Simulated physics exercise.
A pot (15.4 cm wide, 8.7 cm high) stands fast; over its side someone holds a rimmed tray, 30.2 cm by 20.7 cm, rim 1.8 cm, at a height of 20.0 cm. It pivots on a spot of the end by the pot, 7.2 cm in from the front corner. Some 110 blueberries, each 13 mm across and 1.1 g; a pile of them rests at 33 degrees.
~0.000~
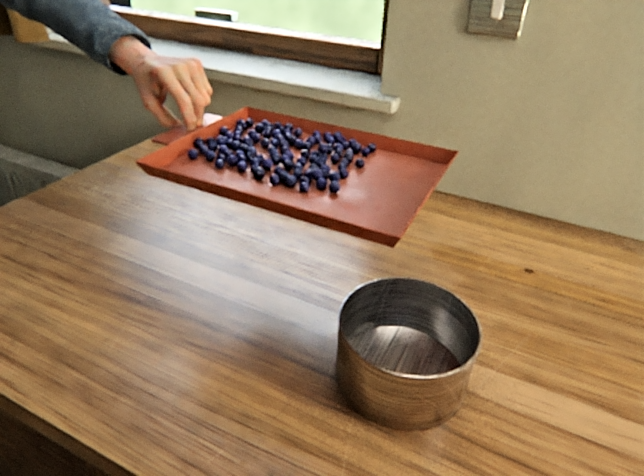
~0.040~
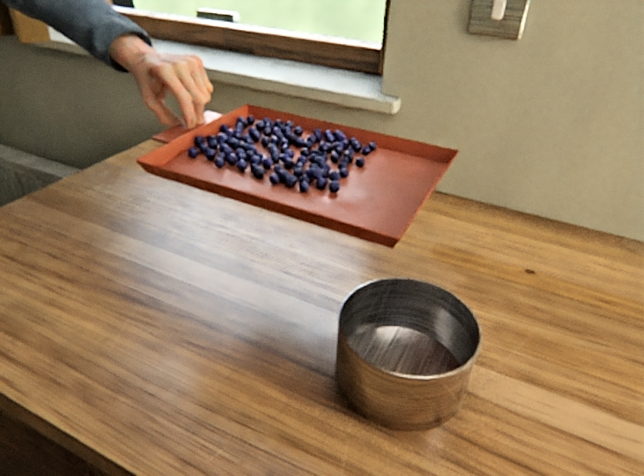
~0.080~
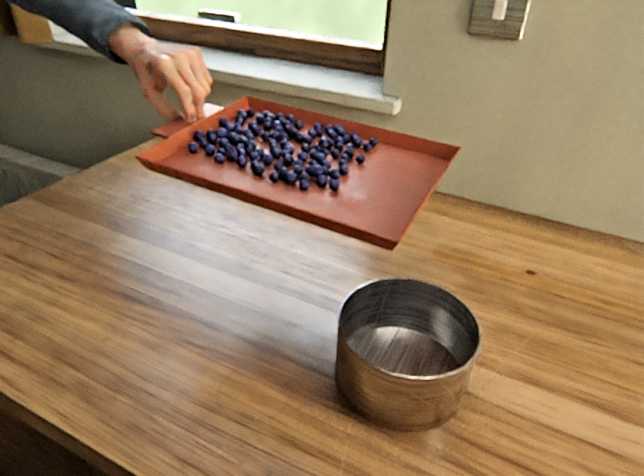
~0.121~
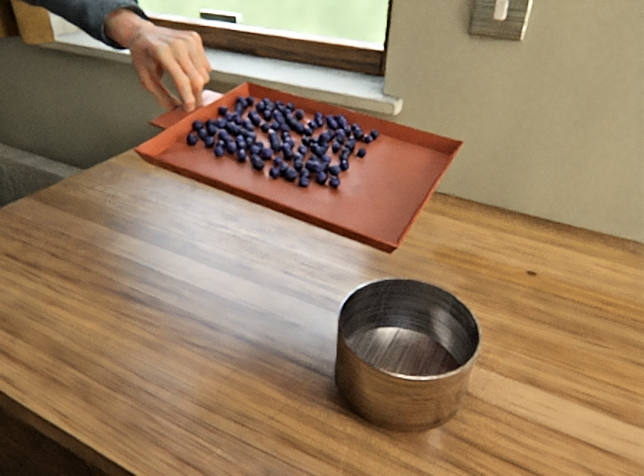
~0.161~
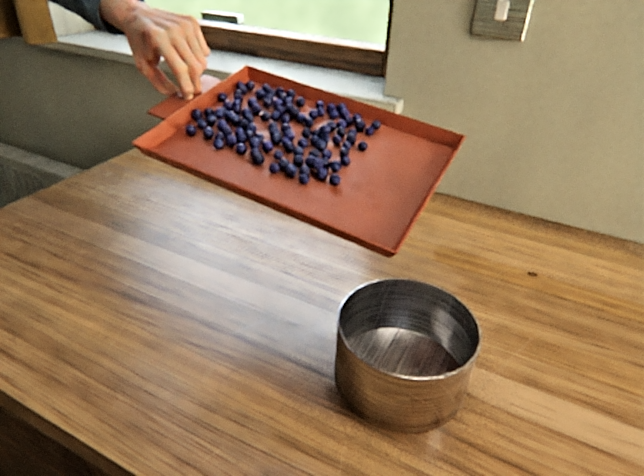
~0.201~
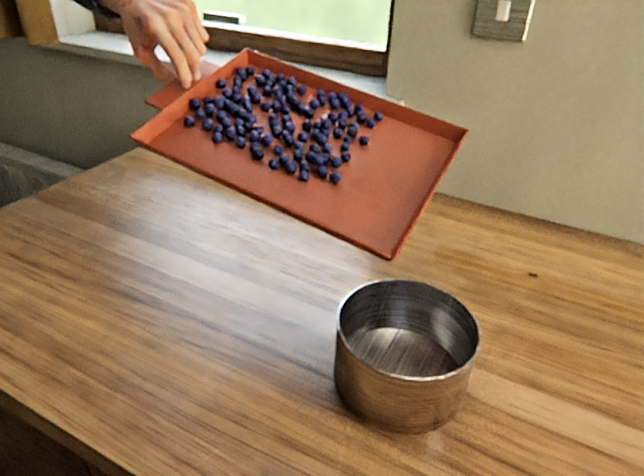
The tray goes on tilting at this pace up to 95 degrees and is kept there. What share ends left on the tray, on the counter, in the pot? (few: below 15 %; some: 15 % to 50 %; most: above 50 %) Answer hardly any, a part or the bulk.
Tray hardly any, counter a part, pot the bulk.
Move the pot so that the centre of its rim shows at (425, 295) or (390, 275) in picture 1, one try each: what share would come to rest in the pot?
Some 10 and 5 per cent.
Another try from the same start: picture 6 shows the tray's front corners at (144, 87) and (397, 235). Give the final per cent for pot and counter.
Pot 40, counter 60.
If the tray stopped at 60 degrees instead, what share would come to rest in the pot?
In that case some 40 per cent.
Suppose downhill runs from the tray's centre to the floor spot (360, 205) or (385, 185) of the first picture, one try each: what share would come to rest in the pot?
Some 70 and 15 per cent.
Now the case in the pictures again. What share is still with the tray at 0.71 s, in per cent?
Some 35 per cent of the load.
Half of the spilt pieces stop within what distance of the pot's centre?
Roughly 16 cm.
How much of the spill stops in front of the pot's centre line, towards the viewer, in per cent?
Roughly 100 per cent.
Then, at 0.51 s, tilt 56 degrees; the tray holds 100 %, the pot 0 %.
After 0.71 s, tilt 81 degrees; the tray holds 35 %, the pot 15 %.
Then, at 1.03 s, tilt 95 degrees; the tray holds 0 %, the pot 60 %.
By 1.5 s all is still; tray 0 %, counter 40 %, pot 60 %.
